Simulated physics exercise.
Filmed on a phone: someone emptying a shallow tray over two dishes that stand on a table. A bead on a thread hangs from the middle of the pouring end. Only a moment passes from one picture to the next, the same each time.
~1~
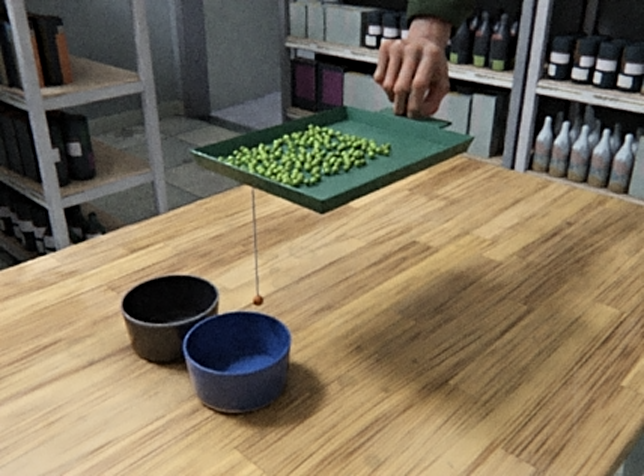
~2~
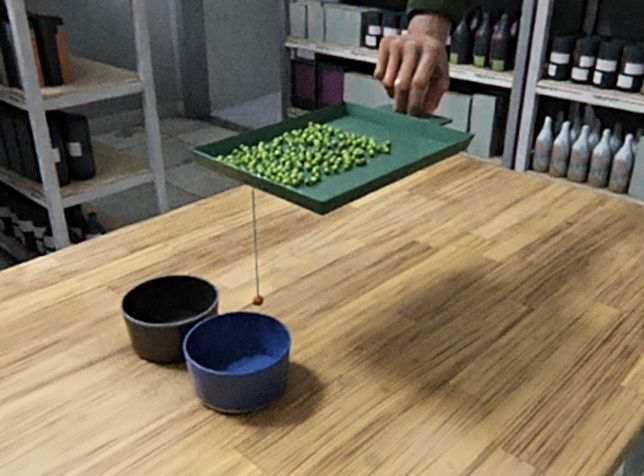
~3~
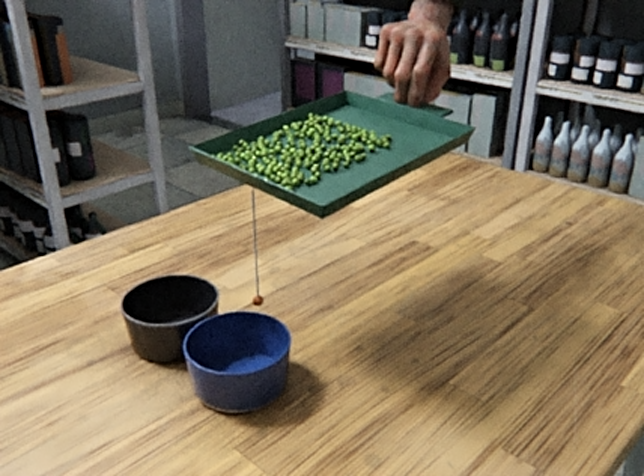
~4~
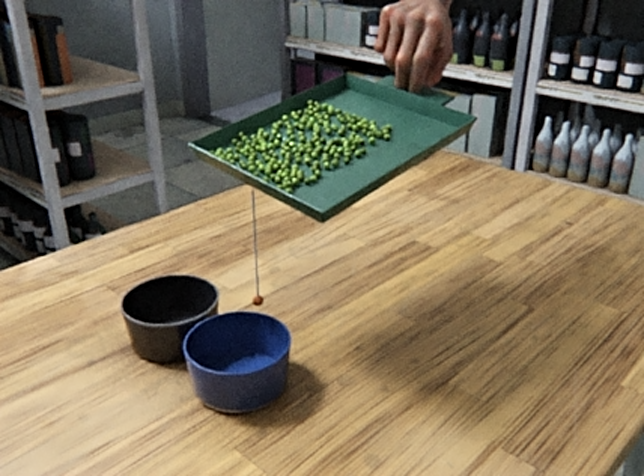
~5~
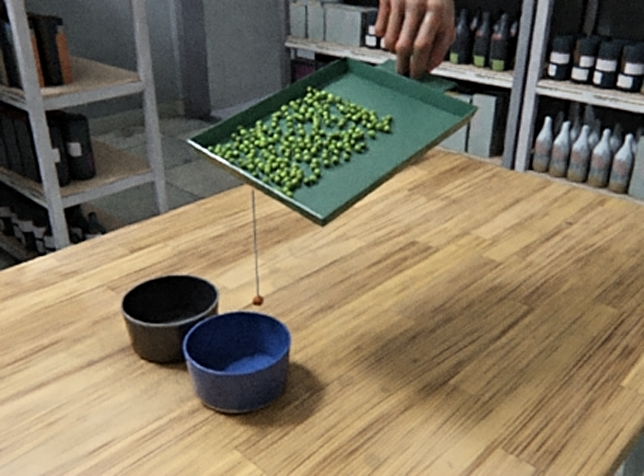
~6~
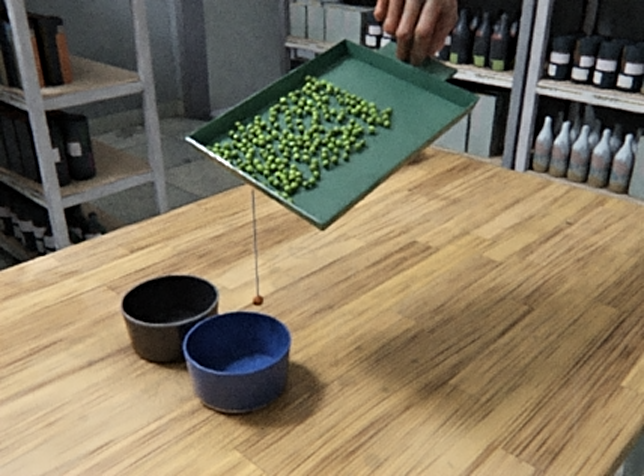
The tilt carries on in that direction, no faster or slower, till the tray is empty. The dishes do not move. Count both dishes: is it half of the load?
Together they catch under half.
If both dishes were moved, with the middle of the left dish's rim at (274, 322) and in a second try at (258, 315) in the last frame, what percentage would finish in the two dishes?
In turn 70 and 90 in a hundred.
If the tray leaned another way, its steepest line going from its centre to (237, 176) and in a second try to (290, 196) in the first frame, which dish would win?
The first try: The left-hand dish. The second: The right one.
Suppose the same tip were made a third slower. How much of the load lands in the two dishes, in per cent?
Close to 10 per cent.
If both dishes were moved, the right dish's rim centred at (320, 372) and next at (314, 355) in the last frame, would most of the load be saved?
In turn: More than half; the larger part.
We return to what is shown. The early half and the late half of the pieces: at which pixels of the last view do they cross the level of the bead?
First near (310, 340), later near (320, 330).
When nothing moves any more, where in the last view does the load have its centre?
Around (330, 412).
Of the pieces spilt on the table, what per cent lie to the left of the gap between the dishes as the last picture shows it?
Near 0 %.
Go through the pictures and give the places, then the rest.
Corners of the pouring end (198, 150) and (323, 196), level; middle of the load (302, 158), dried peas; left dish (131, 334); right dish (197, 382); bead on its thread (258, 300), in the first frame.
Corners of the pouring end (198, 149) and (323, 197), level; middle of the load (302, 157), in the second frame.
Corners of the pouring end (197, 147) and (322, 201), tipped barely, lowest at the right corner; middle of the load (301, 153), in the third frame.
Corners of the pouring end (196, 143) and (322, 207), tipped a little, lowest at the right corner; middle of the load (301, 147), in the fourth frame.
Corners of the pouring end (195, 140) and (322, 212), tipped clearly, lowest at the right corner; middle of the load (301, 142), in the fifth frame.
Corners of the pouring end (194, 137) and (322, 217), tipped clearly, lowest at the right corner; middle of the load (299, 139), roughly a third on the move; left dish (131, 334); right dish (197, 382), in the sixth frame.
Just after the last frame, tray tipped steeply; roughly two thirds on the tray; just a few in the right dish; about a tenth outside both; roughly a quarter in the air.
A moment on, tray tipped past a quarter turn; just a few on the tray; about a tenth in the right dish; the larger part outside both; about a tenth in the air.
Further on, tray tipped past a quarter turn; about a tenth in the right dish; almost all outside both.
When it is over, tray tipped past a quarter turn; about a tenth in the right dish; not one in the left dish; almost all outside both.
